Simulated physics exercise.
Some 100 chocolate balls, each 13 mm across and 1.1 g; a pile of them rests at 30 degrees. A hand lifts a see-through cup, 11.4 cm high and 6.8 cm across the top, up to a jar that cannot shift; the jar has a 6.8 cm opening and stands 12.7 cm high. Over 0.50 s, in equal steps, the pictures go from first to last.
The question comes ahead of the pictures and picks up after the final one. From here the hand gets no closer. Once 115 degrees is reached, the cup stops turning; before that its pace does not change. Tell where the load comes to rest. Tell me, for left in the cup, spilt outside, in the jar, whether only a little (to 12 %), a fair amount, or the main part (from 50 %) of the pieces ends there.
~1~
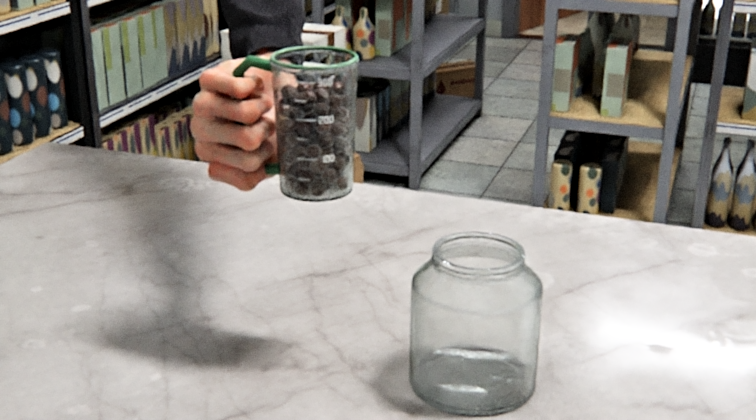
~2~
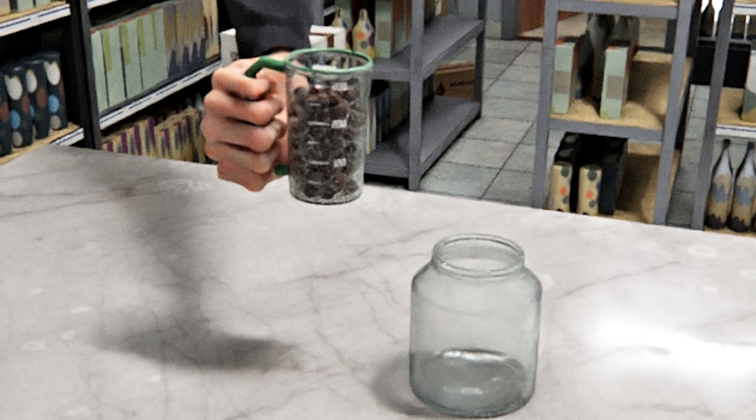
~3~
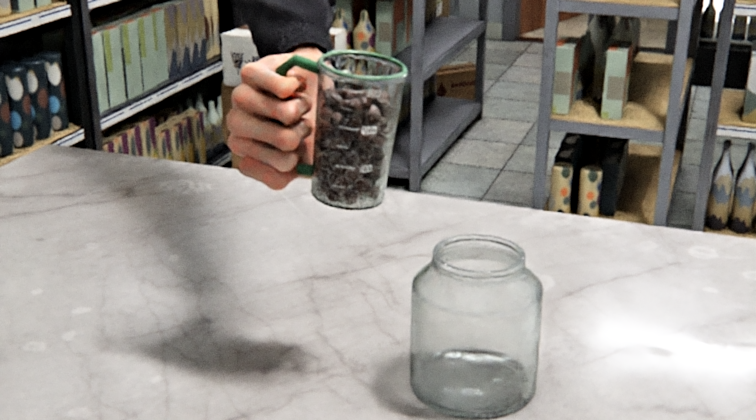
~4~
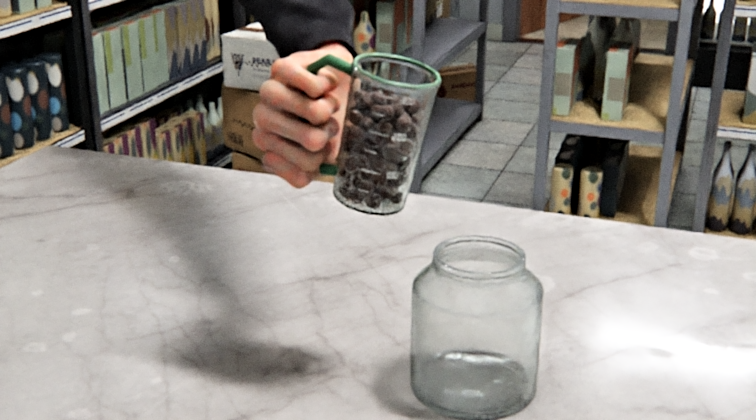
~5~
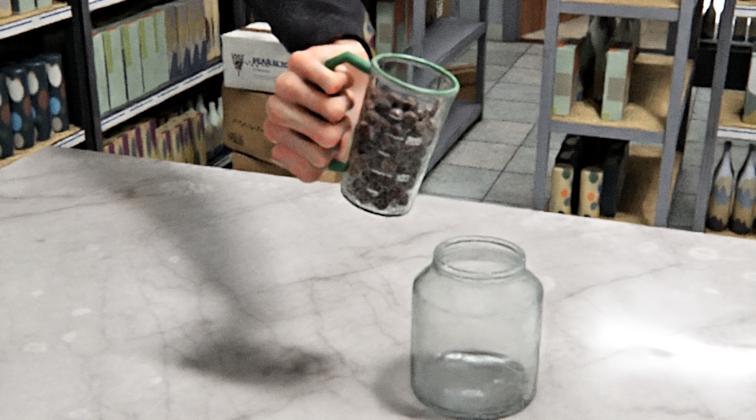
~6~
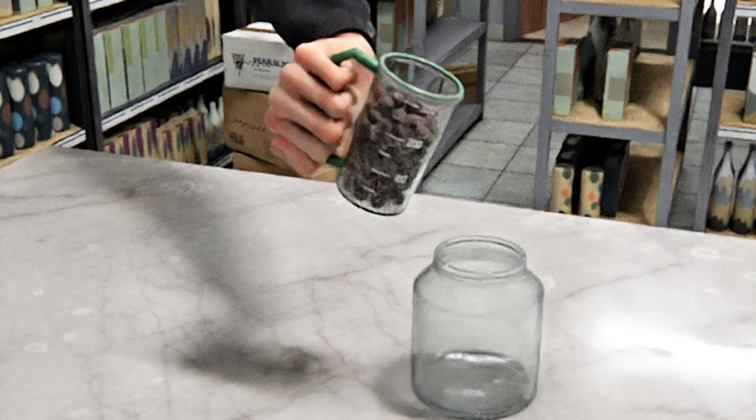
Left in the cup: Only a little. Spilt outside: Only a little. Jar: The main part.
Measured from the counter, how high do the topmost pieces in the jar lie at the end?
Roughly 5.0 centimetres above the counter.
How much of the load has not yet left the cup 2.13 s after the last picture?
25 per cent.
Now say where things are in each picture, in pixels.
In the first picture, cup at (315, 124), tilt 0 degrees, lip at (353, 61), moved 0.0 cm; middle of the pieces at (314, 136); jar at (475, 318).
In the second picture, cup at (327, 127), tilt 2 degrees, lip at (368, 66), moved 1.1 cm; middle of the pieces at (325, 139).
In the third picture, cup at (355, 131), tilt 7 degrees, lip at (403, 74), moved 3.5 cm; middle of the pieces at (351, 142).
In the fourth picture, cup at (382, 136), tilt 12 degrees, lip at (437, 83), moved 5.9 cm; middle of the pieces at (378, 146).
In the fifth picture, cup at (395, 137), tilt 17 degrees, lip at (455, 90), moved 6.9 cm; middle of the pieces at (390, 147).
In the sixth picture, cup at (396, 137), tilt 22 degrees, lip at (460, 96), moved 6.9 cm; middle of the pieces at (389, 146); jar at (477, 321).
Then, 0.89 s after the last picture, tilt 65 degrees; the cup holds 100 %, the jar 0 %.
Then, 1.49 s after the last picture, tilt 94 degrees; the cup holds 100 %, the jar 0 %.
Then, 2.13 s after the last picture, tilt 115 degrees; the cup holds 25 %, the jar 65 %.
In the end, still above 0 %, spilt 0 %, jar 100 %.
